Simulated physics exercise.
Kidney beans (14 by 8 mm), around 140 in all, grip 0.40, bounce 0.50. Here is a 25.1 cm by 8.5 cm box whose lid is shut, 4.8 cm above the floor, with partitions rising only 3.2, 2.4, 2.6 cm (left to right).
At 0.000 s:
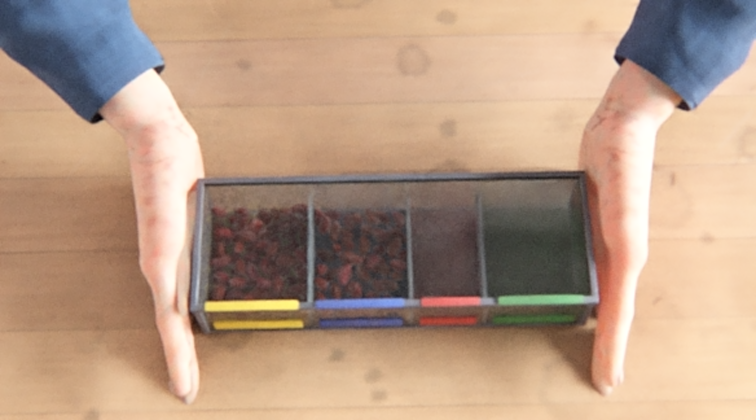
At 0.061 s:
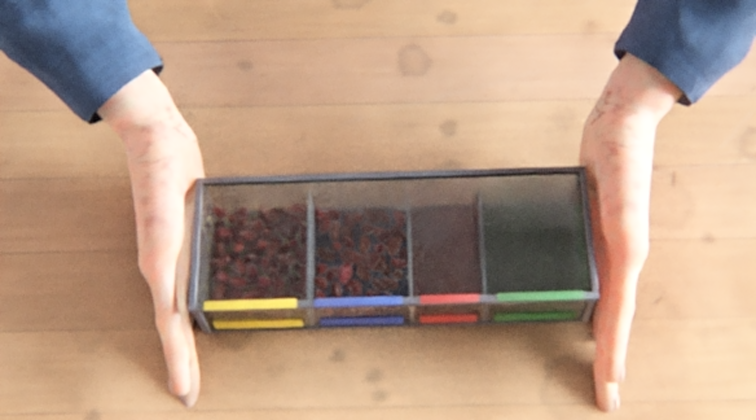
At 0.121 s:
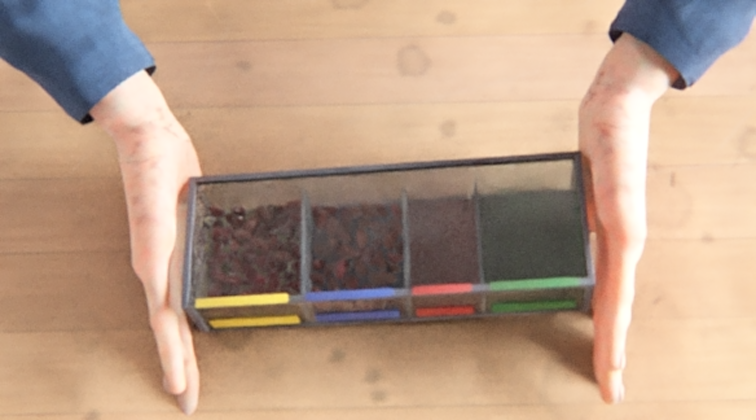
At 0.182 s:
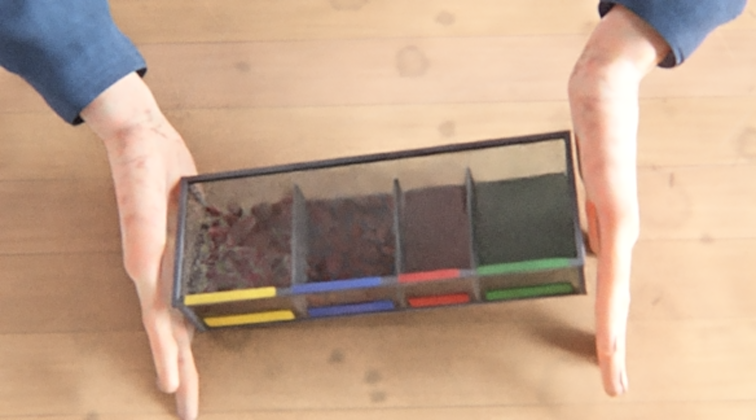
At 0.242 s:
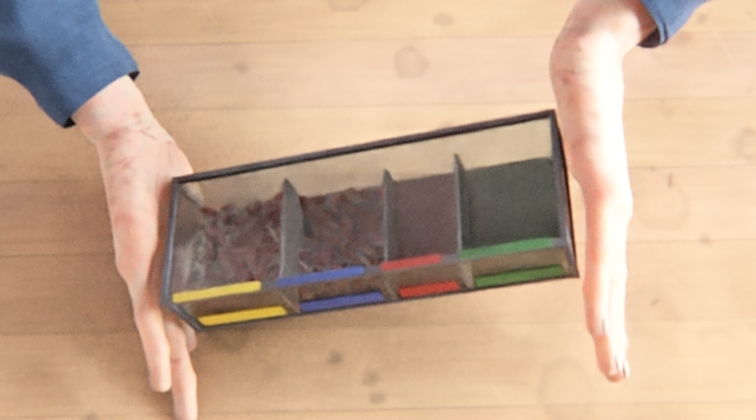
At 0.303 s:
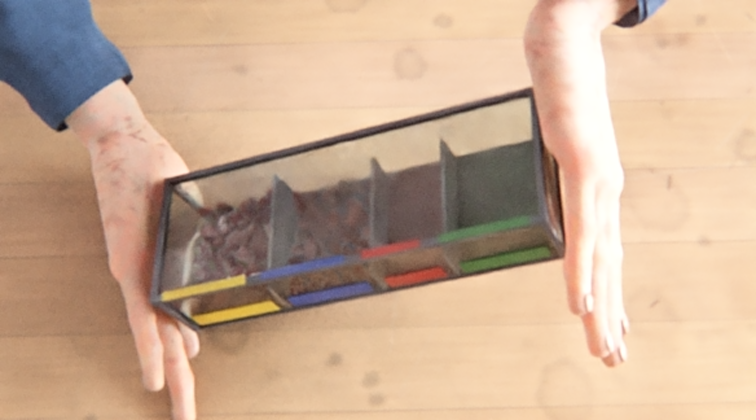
A long, dark-edged box with a clear lid sits between two hands in blue sleeves, seen from above over a pale wooden tabletop. Its four compartments carry yellow, blue, red and green strips from left to right, with small dark-red pieces in the two left ones. The right end swings steadily upward into a clear slant as the box shifts slightly left and both hands move with it.
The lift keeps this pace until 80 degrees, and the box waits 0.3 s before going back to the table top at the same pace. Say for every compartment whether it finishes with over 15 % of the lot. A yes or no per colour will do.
Red: No. Blue: Yes. Green: No. Yellow: Yes.
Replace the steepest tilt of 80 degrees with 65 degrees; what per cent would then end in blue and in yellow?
Result - blue 35 percent, yellow 65 percent.
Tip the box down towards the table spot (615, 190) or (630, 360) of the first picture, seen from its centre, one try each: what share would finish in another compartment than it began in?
I'd put it at roughly 35 per cent for the first tilt and roughly 30 per cent for the second.
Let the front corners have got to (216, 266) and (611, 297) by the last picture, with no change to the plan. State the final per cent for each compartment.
Red 5; blue 25; green 25; yellow 50.
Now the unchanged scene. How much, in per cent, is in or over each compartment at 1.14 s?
Red = 0, blue = 35, green = 0, yellow = 65 (percent).
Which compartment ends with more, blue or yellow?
The yellow compartment ends up with more.
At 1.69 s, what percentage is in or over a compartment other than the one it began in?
Roughly 5 %.
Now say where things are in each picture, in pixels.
In the first picture, box tilt 0 degrees, front corners at (197, 306) and (591, 298); blue 35 %, yellow 65 %.
In the second picture, box tilt 2 degrees, front corners at (196, 305) and (592, 293).
In the third picture, box tilt 6 degrees, front corners at (189, 303) and (588, 280), lowest corner left back.
In the fourth picture, box tilt 12 degrees, front corners at (179, 300) and (578, 260), lowest corner left back.
In the fifth picture, box tilt 18 degrees, front corners at (168, 299) and (562, 239), lowest corner left back.
In the sixth picture, box tilt 24 degrees, front corners at (158, 298) and (540, 217), lowest corner left back; blue 35 %, yellow 65 %. The box's pace is about 100 degrees a second.
After 1.14 s, tilt 80 degrees; blue 35 %, yellow 65 %.
Then, at 1.69 s, tilt 40 degrees; blue 30 %, yellow 70 %.
Then, at 2.31 s, tilt 0 degrees; blue 30 %, yellow 70 %.
In the end, at 2.7 s, red 0 %, blue 30 %, green 0 %, yellow 70 %.
